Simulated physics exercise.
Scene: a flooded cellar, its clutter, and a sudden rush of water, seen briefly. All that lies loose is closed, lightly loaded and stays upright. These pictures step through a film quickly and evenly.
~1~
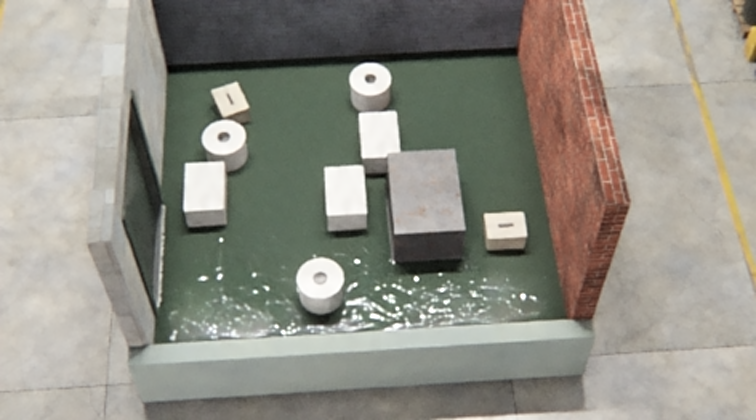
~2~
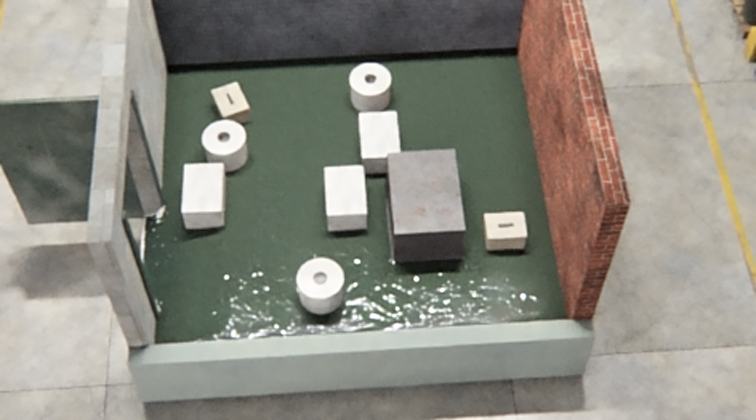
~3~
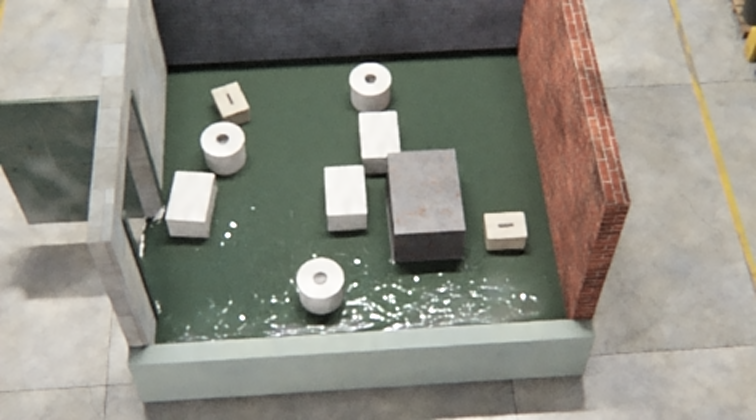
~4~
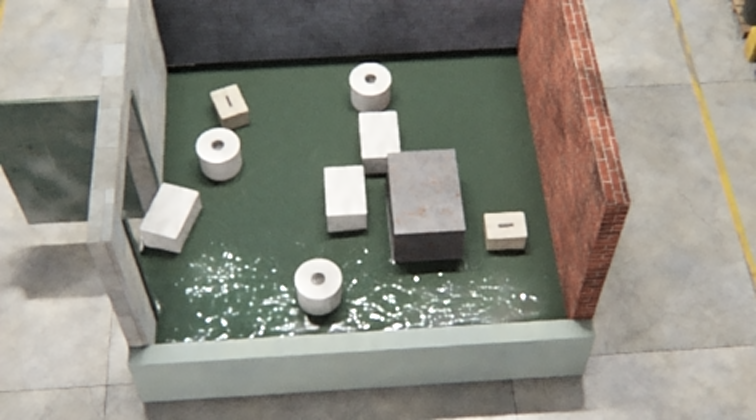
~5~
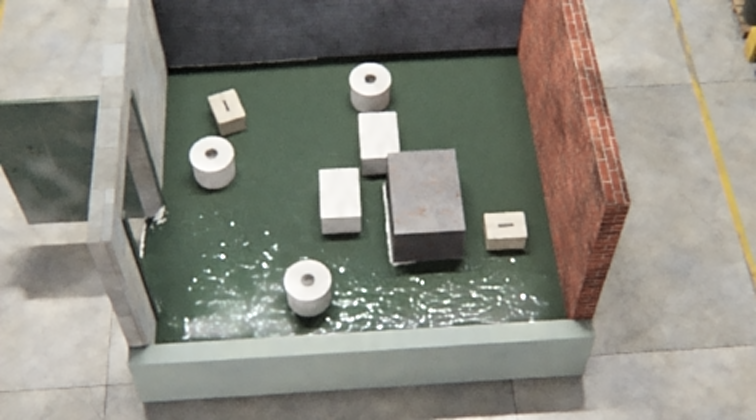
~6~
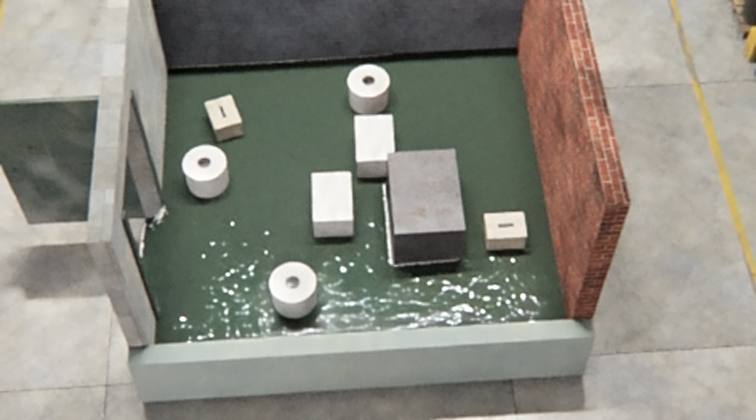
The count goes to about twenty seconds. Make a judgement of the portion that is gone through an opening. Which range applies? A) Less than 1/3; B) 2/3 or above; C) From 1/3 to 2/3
2/3 or above (B).
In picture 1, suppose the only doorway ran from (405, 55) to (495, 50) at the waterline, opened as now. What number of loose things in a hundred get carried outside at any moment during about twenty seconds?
Roughly 80 per cent.
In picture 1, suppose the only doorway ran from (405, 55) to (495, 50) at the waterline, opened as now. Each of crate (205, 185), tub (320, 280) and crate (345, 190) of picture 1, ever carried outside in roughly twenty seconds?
Taken in that order, the answers are not lost, not lost, swept away.
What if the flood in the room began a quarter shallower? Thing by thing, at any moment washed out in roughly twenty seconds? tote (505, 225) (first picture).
Outcome: Remains in the room.
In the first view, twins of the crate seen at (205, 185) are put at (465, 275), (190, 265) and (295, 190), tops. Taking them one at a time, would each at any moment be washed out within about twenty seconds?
As listed: Gone, washed out, through.
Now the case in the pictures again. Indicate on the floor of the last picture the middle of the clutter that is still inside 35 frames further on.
Near (369, 272).
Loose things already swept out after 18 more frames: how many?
Tally: 4.
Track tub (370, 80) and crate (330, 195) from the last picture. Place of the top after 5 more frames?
Near pixel (330, 94) and pixel (297, 222).
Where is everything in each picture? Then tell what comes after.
In the first frame, a tub at (224, 137), afloat; a tub at (320, 278) floats; 0 of 8 have shifted.
In the second frame, a tub at (224, 137), afloat; a tub at (320, 278), afloat; 0 of 8 have shifted.
In the third frame, a tub at (223, 139), afloat; a tub at (320, 278), afloat; 1 of 8 have shifted.
In the fourth frame, a tub at (218, 145), afloat, close to its start; a tub at (318, 279), afloat; 2 of 8 have shifted.
In the fifth frame, a tub at (212, 154), afloat, close to its start; a tub at (308, 280), afloat, close to its start; 5 of 8 have shifted.
In the sixth frame, a tub at (204, 163) floats, a stride from its start; a tub at (293, 282), afloat, close to its start; 6 of 8 have shifted.
A moment on, 2 of 8 are out; 6 afloat.
Next, 4 of 8 are out; 4 afloat.
Later, 6 of 8 are out; 2 afloat.
In the end, 6 of 8 are out; 2 afloat.
